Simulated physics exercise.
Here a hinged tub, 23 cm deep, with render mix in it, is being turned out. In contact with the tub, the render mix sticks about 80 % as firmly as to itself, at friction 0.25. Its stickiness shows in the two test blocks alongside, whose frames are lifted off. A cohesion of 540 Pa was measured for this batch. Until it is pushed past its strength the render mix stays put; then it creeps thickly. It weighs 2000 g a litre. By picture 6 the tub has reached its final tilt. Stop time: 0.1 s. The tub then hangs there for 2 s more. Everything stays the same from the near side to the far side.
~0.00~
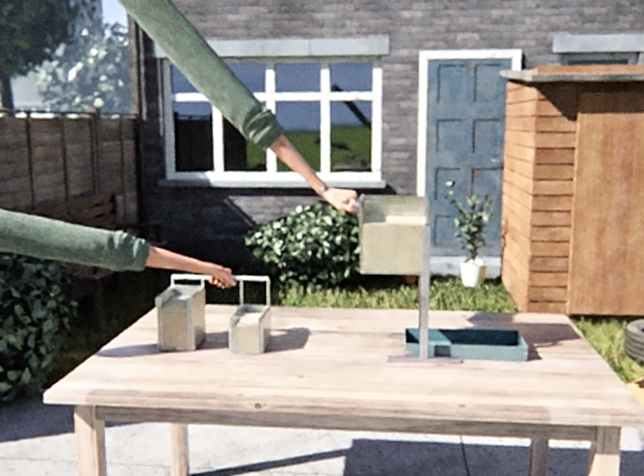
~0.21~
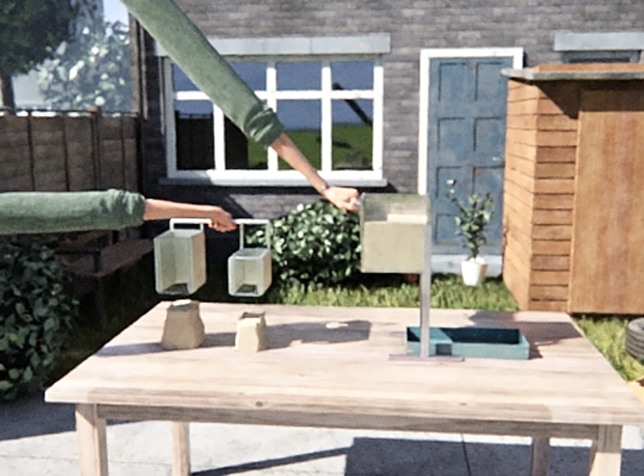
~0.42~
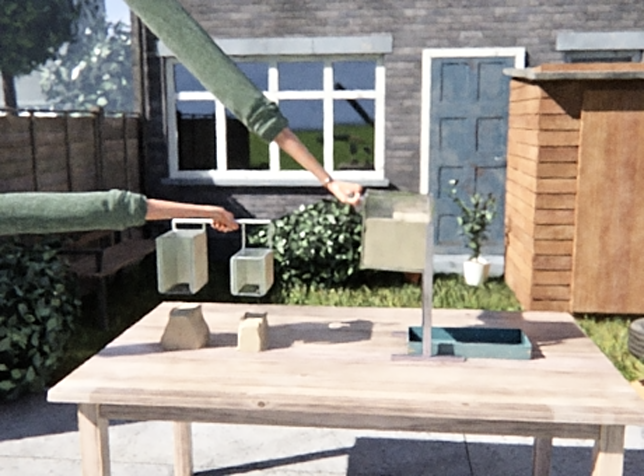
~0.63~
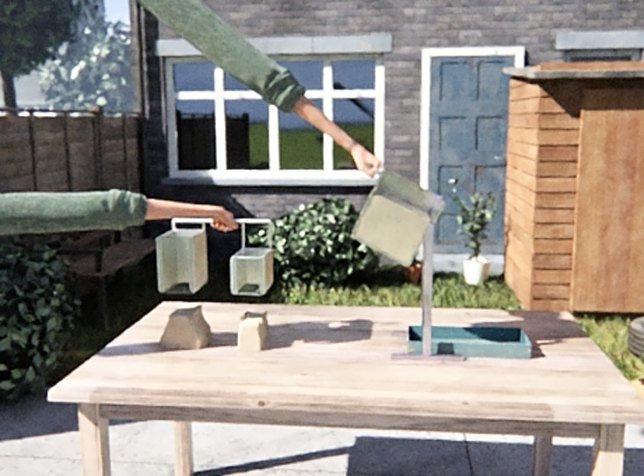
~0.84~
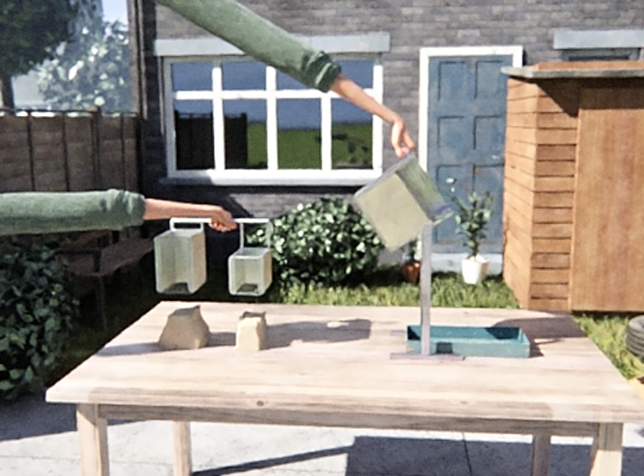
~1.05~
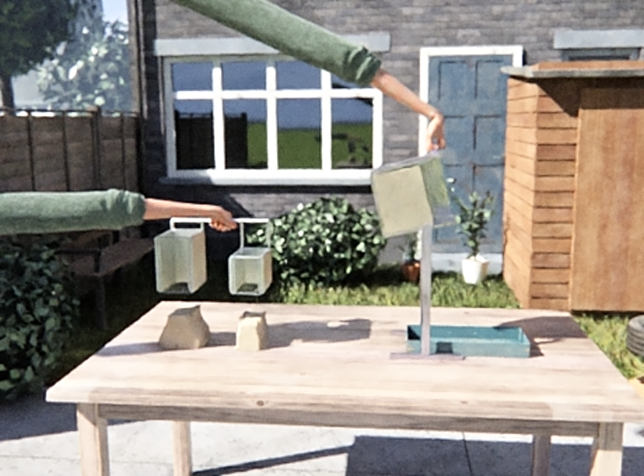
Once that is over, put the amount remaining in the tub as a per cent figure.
The amount remaining comes to about 100 %.
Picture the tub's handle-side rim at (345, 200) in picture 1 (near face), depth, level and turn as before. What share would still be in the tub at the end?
Near 85 per cent.
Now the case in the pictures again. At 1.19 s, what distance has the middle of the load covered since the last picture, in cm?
The shift is near 1 cm.
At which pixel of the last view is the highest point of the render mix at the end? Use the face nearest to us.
Peak location: Approx. (383, 176).
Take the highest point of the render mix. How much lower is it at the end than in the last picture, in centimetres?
The top ends up some 3 cm below its level in the last picture.
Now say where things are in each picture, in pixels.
The first picture shows handle-side rim at (362, 202), tilt 0 degrees; top of the render mix at (422, 224); blocks stand 16 cm, 10 cm (left to right).
The second picture shows handle-side rim at (363, 200), tilt 0 degrees; top of the render mix at (423, 223); blocks stand 14 cm, 10 cm (left to right).
The third picture shows handle-side rim at (367, 196), tilt 4 degrees; top of the render mix at (370, 219); blocks stand 13 cm, 10 cm (left to right).
The fourth picture shows handle-side rim at (385, 173), tilt 27 degrees; top of the render mix at (375, 195); blocks stand 12 cm, 10 cm (left to right).
The fifth picture shows handle-side rim at (415, 158), tilt 55 degrees; top of the render mix at (394, 174); blocks stand 12 cm, 10 cm (left to right).
The sixth picture shows handle-side rim at (442, 157), tilt 77 degrees; top of the render mix at (416, 166); blocks stand 12 cm, 10 cm (left to right).
After 1.19 s, the tub is at 77 degrees and holds 100 %.
After 1.36 s, the tub is at 77 degrees and holds 100 %.
After 1.53 s, the tub is at 77 degrees and holds 100 %.
After 1.70 s, the tub is at 77 degrees and holds 100 %.
After 3.05 s, at the end, the tub is at 77 degrees and holds 100 %.
